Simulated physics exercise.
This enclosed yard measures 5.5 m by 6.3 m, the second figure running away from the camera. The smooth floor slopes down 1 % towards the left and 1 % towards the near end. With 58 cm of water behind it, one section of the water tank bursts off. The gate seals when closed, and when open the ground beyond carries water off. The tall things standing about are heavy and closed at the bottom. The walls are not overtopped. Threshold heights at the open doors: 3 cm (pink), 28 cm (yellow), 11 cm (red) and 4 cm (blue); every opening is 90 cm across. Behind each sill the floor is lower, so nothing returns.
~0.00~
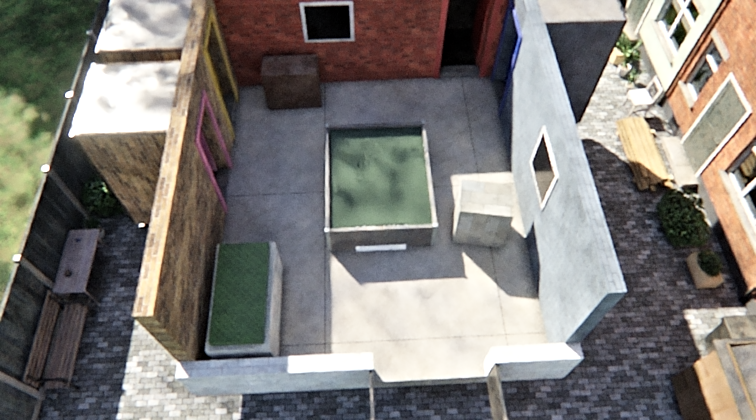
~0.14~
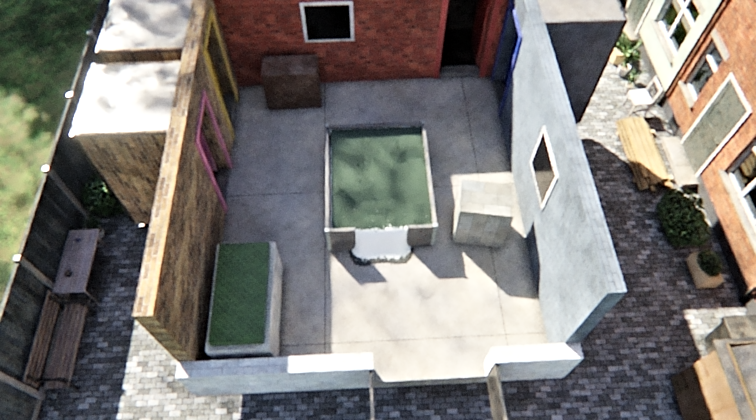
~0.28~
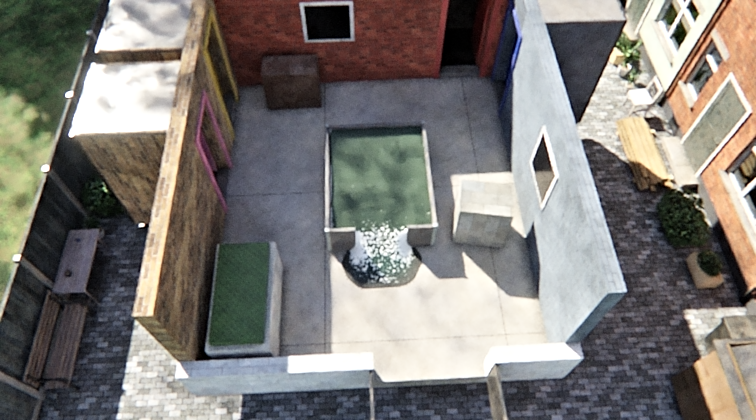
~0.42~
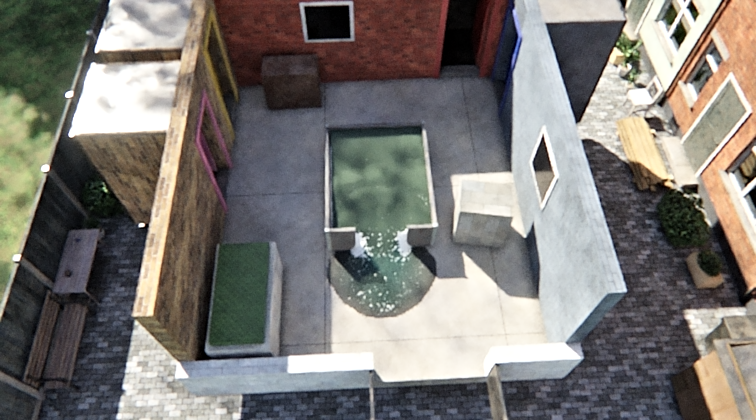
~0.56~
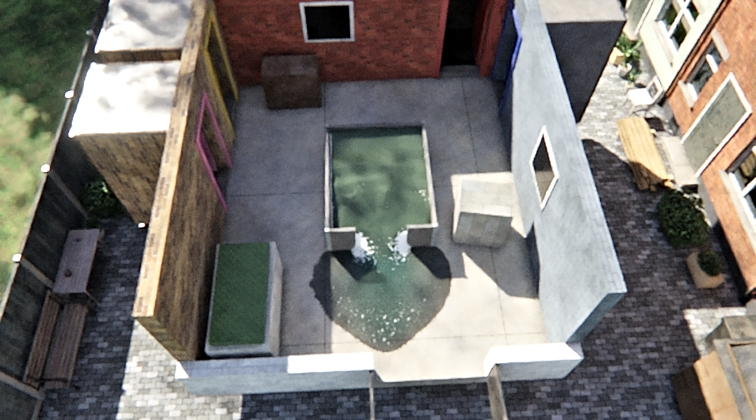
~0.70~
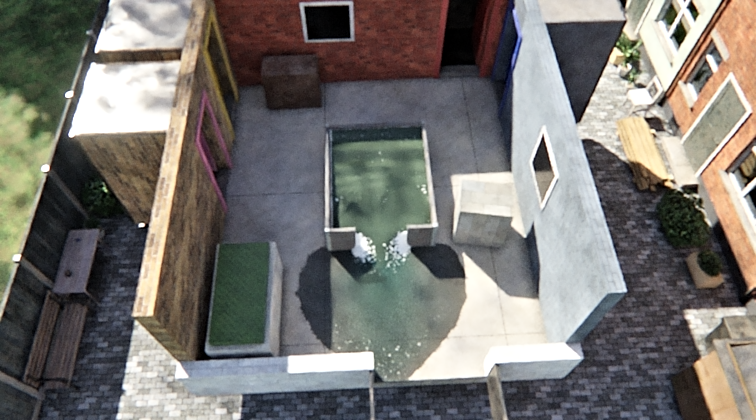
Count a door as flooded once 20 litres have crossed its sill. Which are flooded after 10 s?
Door by door: At the pink door it does not reach the limit; at the yellow door it stays under the limit; at the red door it keeps below the limit; at the blue door it stays under the limit.
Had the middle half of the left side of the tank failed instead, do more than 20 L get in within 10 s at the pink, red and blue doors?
Then: Pink past it, red below, blue below.
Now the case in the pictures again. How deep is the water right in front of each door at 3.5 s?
Depths in cm: Pink 1, yellow 0, red 0, blue 0.
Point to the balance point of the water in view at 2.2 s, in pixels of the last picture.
Around (377, 233).
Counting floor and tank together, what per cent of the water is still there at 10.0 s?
Roughly 52 in a hundred.
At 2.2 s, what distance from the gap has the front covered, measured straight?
About 3.6 m.
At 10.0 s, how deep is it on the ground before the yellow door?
About 7.0 cm.
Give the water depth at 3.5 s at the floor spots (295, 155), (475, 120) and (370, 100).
About 0, 0 and 0 cm.
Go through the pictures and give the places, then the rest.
In the first picture, still water, 58 cm deep, in the water tank at (378, 176).
In the second picture, the front is at (408, 255), 0.5 m from the gap at (381, 239); 0.2 m2 of floor is under water; 58 cm left at the back of the water tank.
In the third picture, water pours out at (381, 240) and has run 0.8 m, to (366, 285); typically 9 cm deep outside, 58 cm at the water tank's back.
In the fourth picture, the front is at (378, 313), 1.3 m from the gap at (381, 240); 1.7 m2 of floor is under water; 58 cm left at the back of the water tank.
In the fifth picture, water pours out at (381, 240) and has run 1.9 m, to (387, 348); typically 5 cm deep outside, 58 cm at the water tank's back.
In the sixth picture, water pours out at (381, 239) and has run 2.5 m, to a hidden place; typically 4 cm deep outside, 54 cm at the water tank's back.
After 1.4 s water covers 25 % of the floor and is deepest (32 cm) near (382, 256); pink door not reached, yellow door not reached, red door not reached, blue door not reached.
After 2.2 s water covers 25 % of the floor and is deepest (33 cm) near (209, 375); pink door not reached, yellow door not reached, red door not reached, blue door not reached.
After 3.5 s water covers 40 % of the floor and is deepest (23 cm) near (209, 375); pink door 1 cm at the sill, 0 L in, yellow door not reached, red door not reached, blue door not reached.
After 6.0 s water covers 65 % of the floor and is deepest (16 cm) near (209, 375); pink door 2 cm at the sill, 0 L in, yellow door 4 cm at the sill, 0 L in, red door not reached, blue door not reached.
After 10.0 s water covers 75 % of the floor and is deepest (12 cm) near (209, 375); pink door 6 cm at the sill, 7 L in, yellow door 7 cm at the sill, 0 L in, red door not reached, blue door not reached.
